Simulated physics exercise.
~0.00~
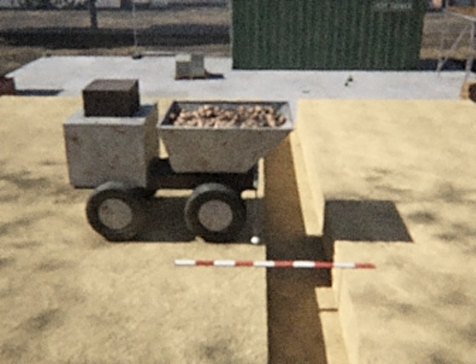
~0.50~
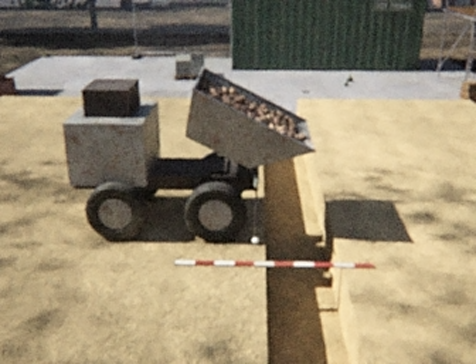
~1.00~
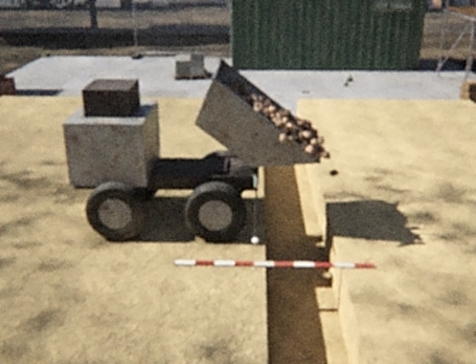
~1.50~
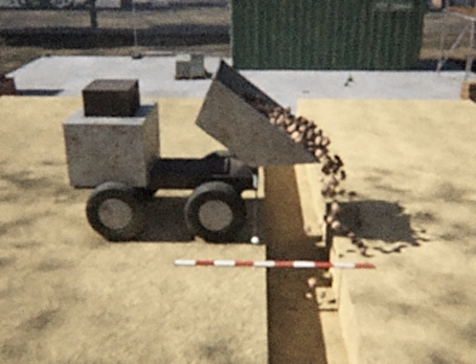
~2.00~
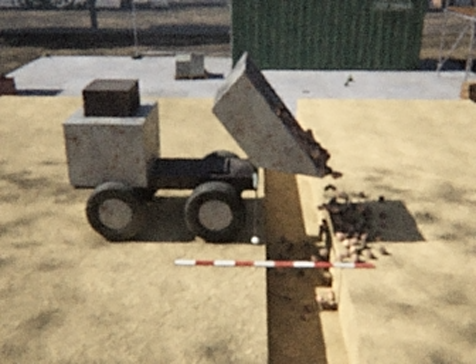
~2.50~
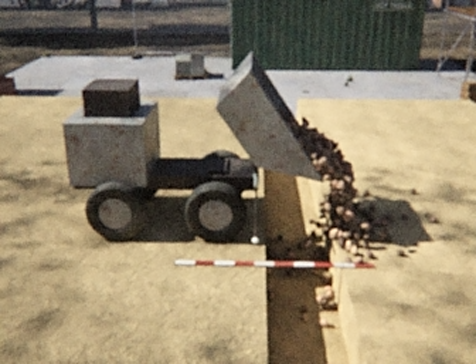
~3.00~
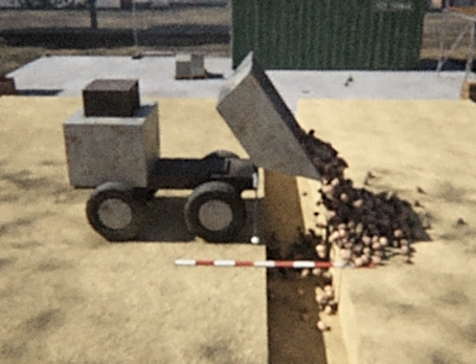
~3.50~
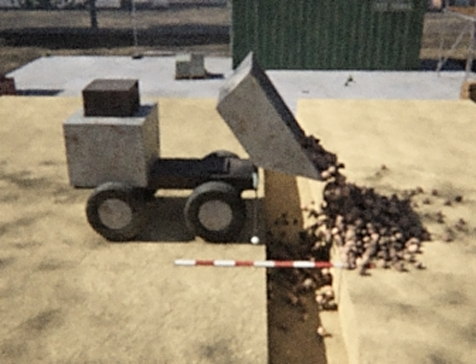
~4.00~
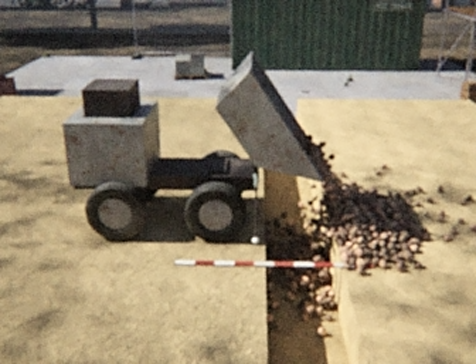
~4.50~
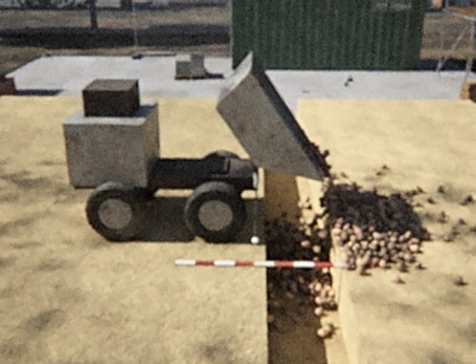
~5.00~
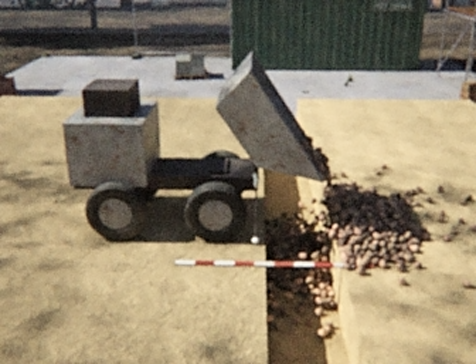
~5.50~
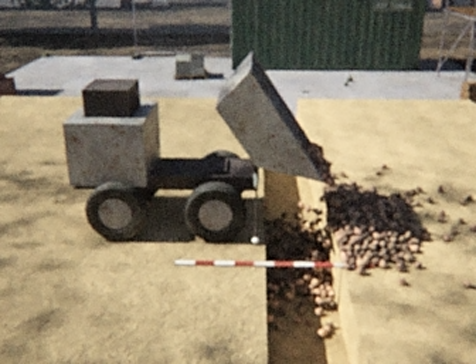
A small grey dumper with black wheels stands side-on at the left of a sandy yard, its skip full of round, brownish stones. A narrow trench runs in front of it, with a red and white striped pole across it and a green container behind. The skip tips to the right, and stones begin spilling over its lip. It then tilts more steeply and stays raised while the load pours down. At the end, stones lie partly in the trench, but a larger heap rests on the sand beyond its far edge.
